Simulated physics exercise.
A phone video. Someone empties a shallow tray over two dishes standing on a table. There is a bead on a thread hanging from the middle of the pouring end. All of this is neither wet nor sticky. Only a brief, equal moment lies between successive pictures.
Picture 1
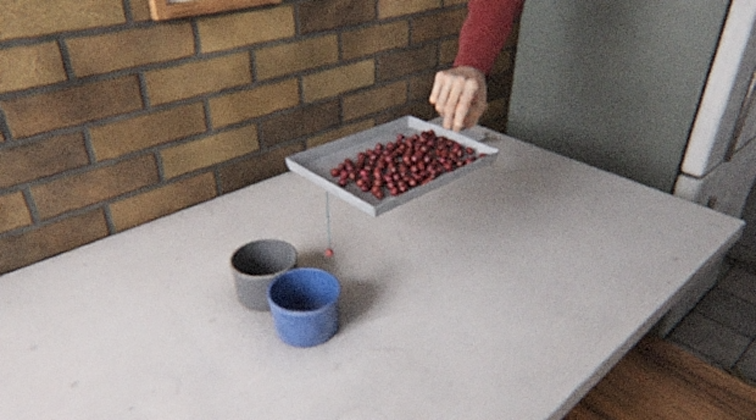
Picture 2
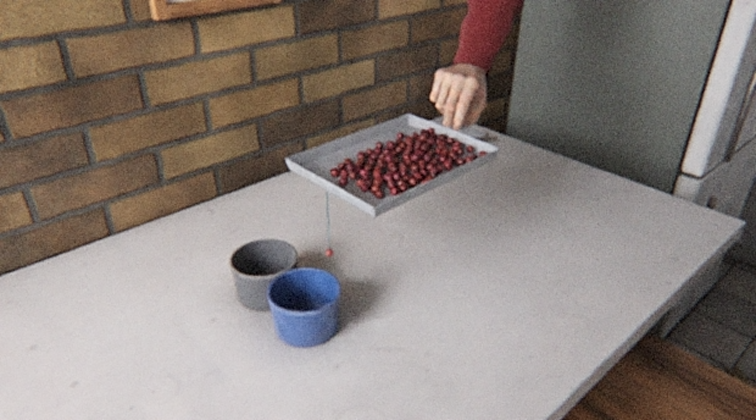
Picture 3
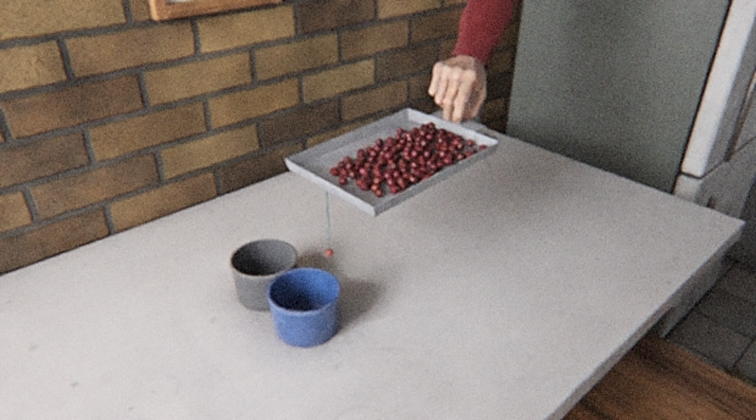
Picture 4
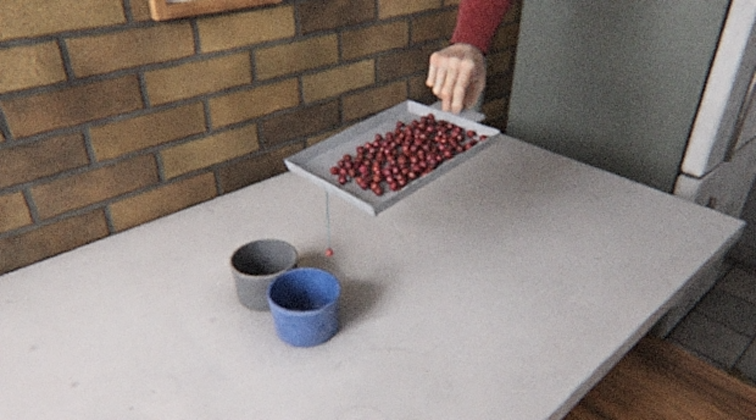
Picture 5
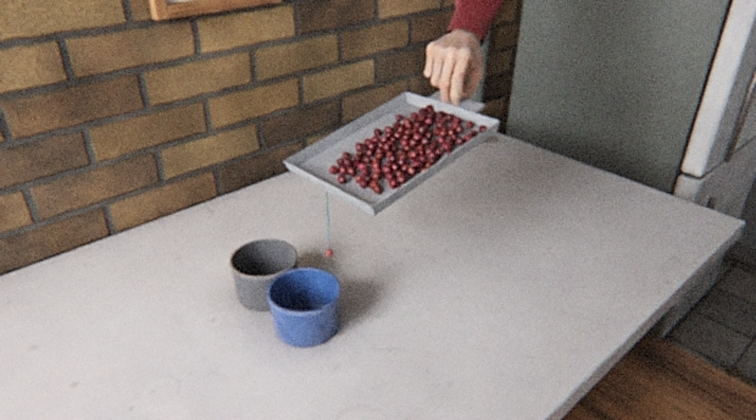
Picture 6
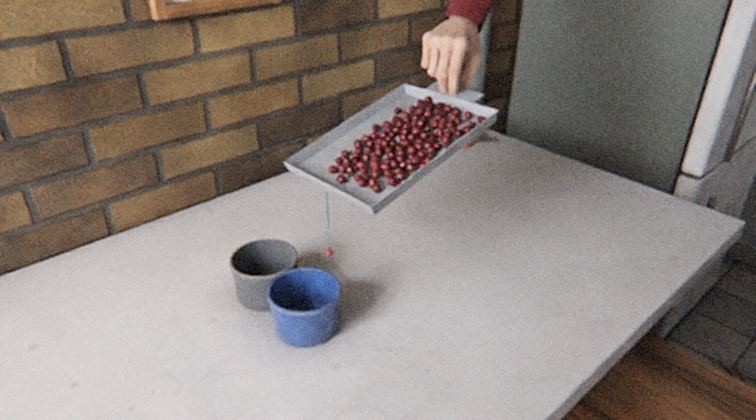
In the video, a hand in a red sleeve holds a shallow tray of small dark red fruit above a gray dish and a blue dish, then gradually raises the tray's back end, slanting it more steeply toward its front left corner.
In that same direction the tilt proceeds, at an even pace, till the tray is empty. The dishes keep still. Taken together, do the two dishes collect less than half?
No, they get the bigger share.
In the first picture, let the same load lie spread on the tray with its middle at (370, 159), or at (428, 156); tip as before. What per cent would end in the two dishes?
It would be roughly 90 per cent for the first and roughly 80 per cent for the second.
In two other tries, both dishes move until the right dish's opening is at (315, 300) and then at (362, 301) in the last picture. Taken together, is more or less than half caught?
Placing 1: A majority of it. Placing 2: A minority of it.
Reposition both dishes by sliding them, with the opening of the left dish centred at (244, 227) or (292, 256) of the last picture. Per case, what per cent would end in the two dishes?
60 %, then 60 %.
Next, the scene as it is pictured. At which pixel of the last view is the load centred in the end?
Close to (275, 295) in the last view.
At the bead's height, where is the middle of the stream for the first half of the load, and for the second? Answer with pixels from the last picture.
Roughly at (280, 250) first, and then at (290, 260).
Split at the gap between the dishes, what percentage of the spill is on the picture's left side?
It comes to near 40 percent of the spill.
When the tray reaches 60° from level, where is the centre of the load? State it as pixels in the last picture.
(335, 155).
Soon, tray tipped steeply; nearly all on the tray; a stray few in the air.
A while on, tray tipped right over; about two thirds on the tray; a stray few in the right dish; a small part in the left dish; a stray few outside both; about a quarter in the air.
Towards the end, tray tipped past a quarter turn; about a third in the right dish; about half in the left dish; a small part outside both.
Finally, tray tipped past a quarter turn; about a third in the right dish; about half in the left dish; a small part outside both.
